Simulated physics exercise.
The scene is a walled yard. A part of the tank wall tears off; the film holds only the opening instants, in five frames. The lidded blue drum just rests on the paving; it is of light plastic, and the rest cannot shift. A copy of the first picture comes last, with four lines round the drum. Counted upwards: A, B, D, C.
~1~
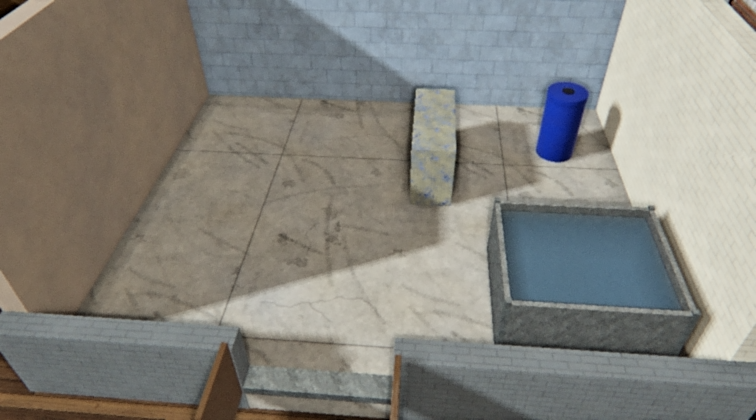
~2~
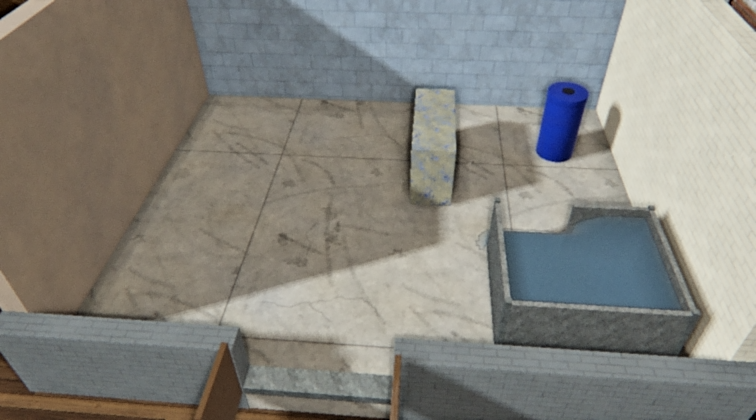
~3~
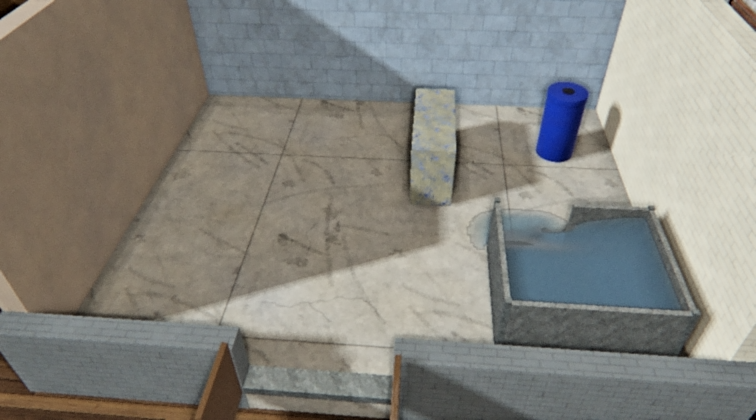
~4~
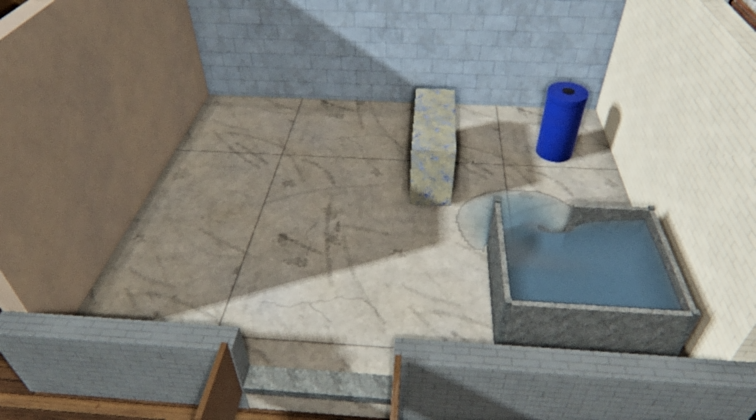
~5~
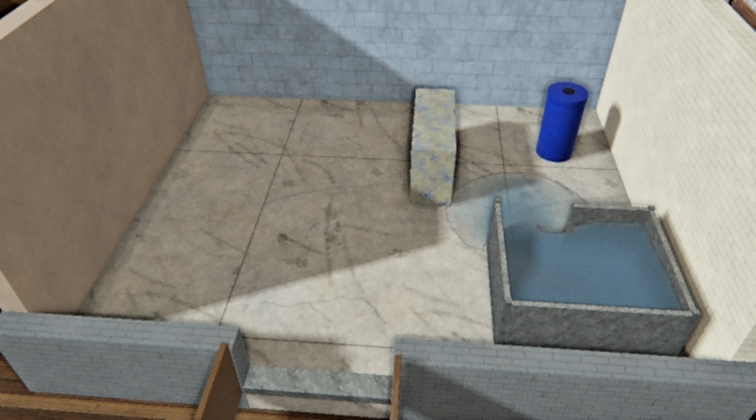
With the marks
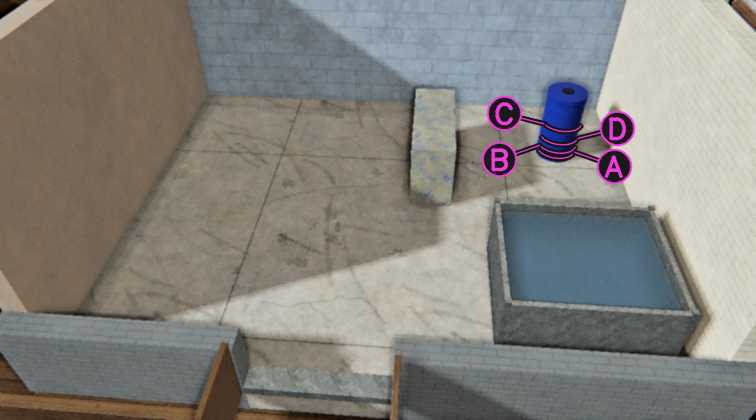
Water ran out through a gap that opened in the back wall of a full stone tank, spreading in a shallow puddle across the walled yard's floor, while the blue drum behind stayed still.
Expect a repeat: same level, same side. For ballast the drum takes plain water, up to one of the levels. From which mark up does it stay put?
I would pick mark D.
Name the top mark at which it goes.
B it is.
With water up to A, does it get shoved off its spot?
Yes.
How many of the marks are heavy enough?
Two of the four.
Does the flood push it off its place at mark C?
No, that is safe.
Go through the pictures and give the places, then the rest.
The first frame shows lid of the blue drum at (568, 91); tank full, its middle at (584, 258); open gate at (317, 336).
In the second frame, water covers 1 % of the ground, mostly out of sight from here.
In the third frame, 3 % of the ground wet, in view closest to the drum at (481, 224).
In the fourth frame, 5 % of the ground wet, in view closest to the drum at (480, 216).
The fifth frame shows lid of the blue drum at (568, 91); 7 % of the ground wet, in view closest to the drum at (539, 180).
On the marked copy, A at (558, 158); B at (559, 153); C at (564, 131); D at (561, 144); from the bottom up A, B, D, C.
With A, it is pushed about twice its own width away.
With B, it is pushed about its own width away.
With C, it does not move.
With D, it does not move.
